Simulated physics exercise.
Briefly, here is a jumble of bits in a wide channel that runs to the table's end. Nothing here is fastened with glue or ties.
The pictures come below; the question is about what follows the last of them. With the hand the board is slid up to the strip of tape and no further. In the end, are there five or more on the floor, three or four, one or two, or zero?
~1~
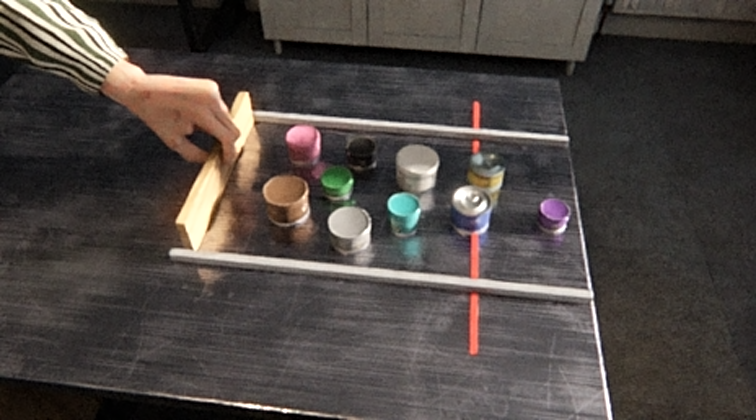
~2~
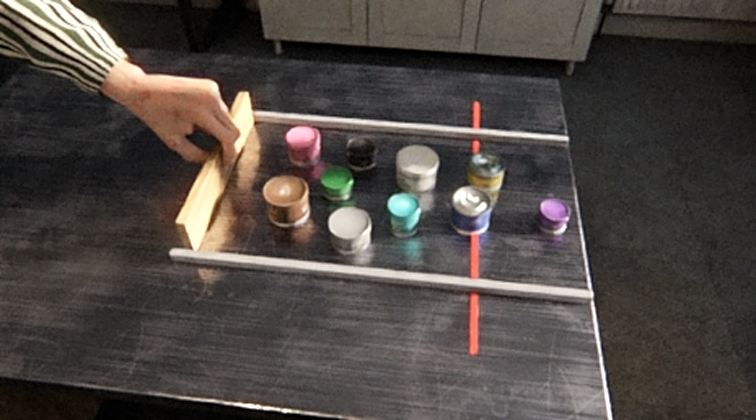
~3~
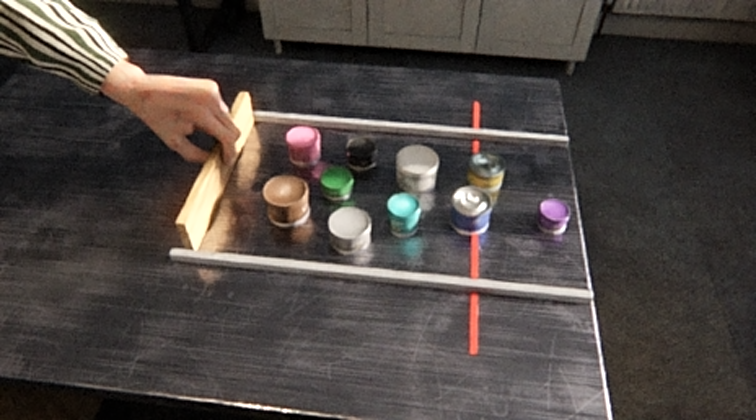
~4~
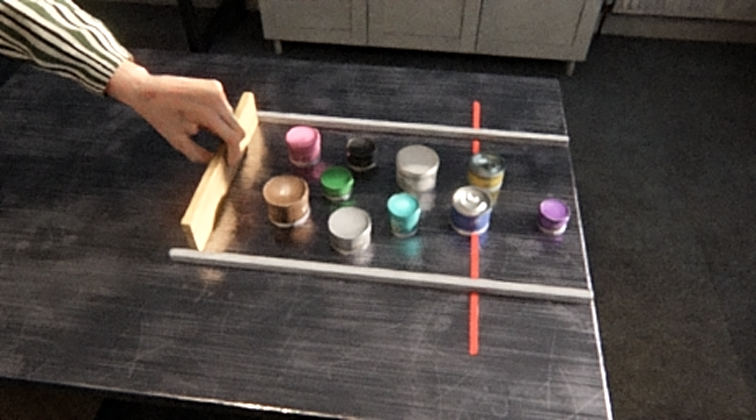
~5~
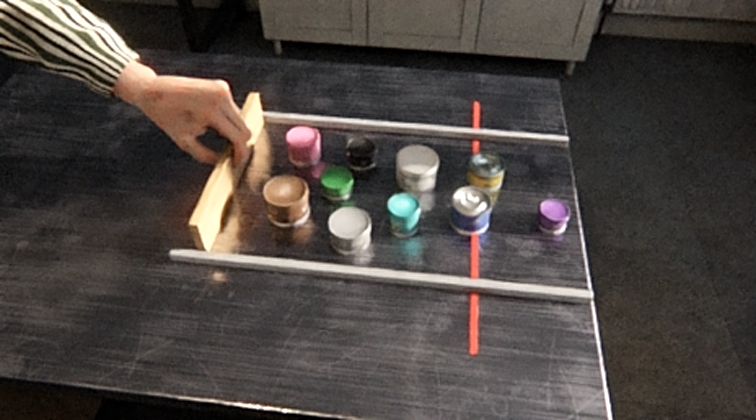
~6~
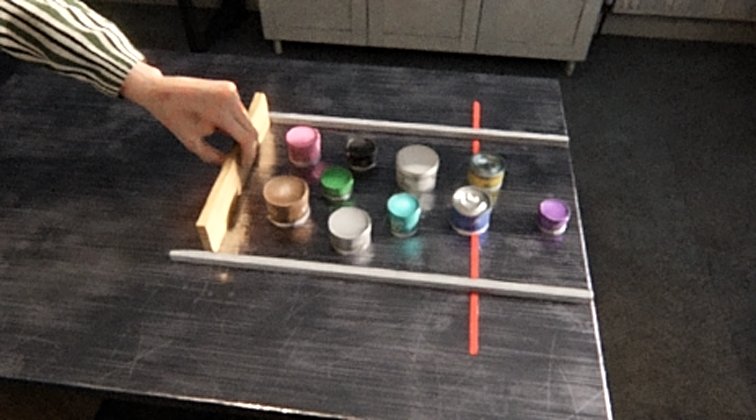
I expect that no piece will leave the table.
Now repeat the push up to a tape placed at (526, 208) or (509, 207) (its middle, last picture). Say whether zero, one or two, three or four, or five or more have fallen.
Counts by place: Three to four, then one or two.
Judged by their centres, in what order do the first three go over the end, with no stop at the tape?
Order, earliest first: Purple tin, yellow tin, blue tin.
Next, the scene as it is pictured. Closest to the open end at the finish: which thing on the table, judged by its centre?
That would be the purple tin, which ends nearest.
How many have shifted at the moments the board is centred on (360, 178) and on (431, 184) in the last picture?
It comes to 6 for the first spot, 9 for the other.
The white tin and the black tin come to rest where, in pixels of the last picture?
The first sits around (520, 177), while the other sits around (513, 146).
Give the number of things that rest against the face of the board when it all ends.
Well, it touches 4.
Soon after, none off yet; purple tin at rest near (553, 216); yellow tin at rest near (486, 171); blue tin at rest near (471, 211).
At rest, the number that fall off is zero.
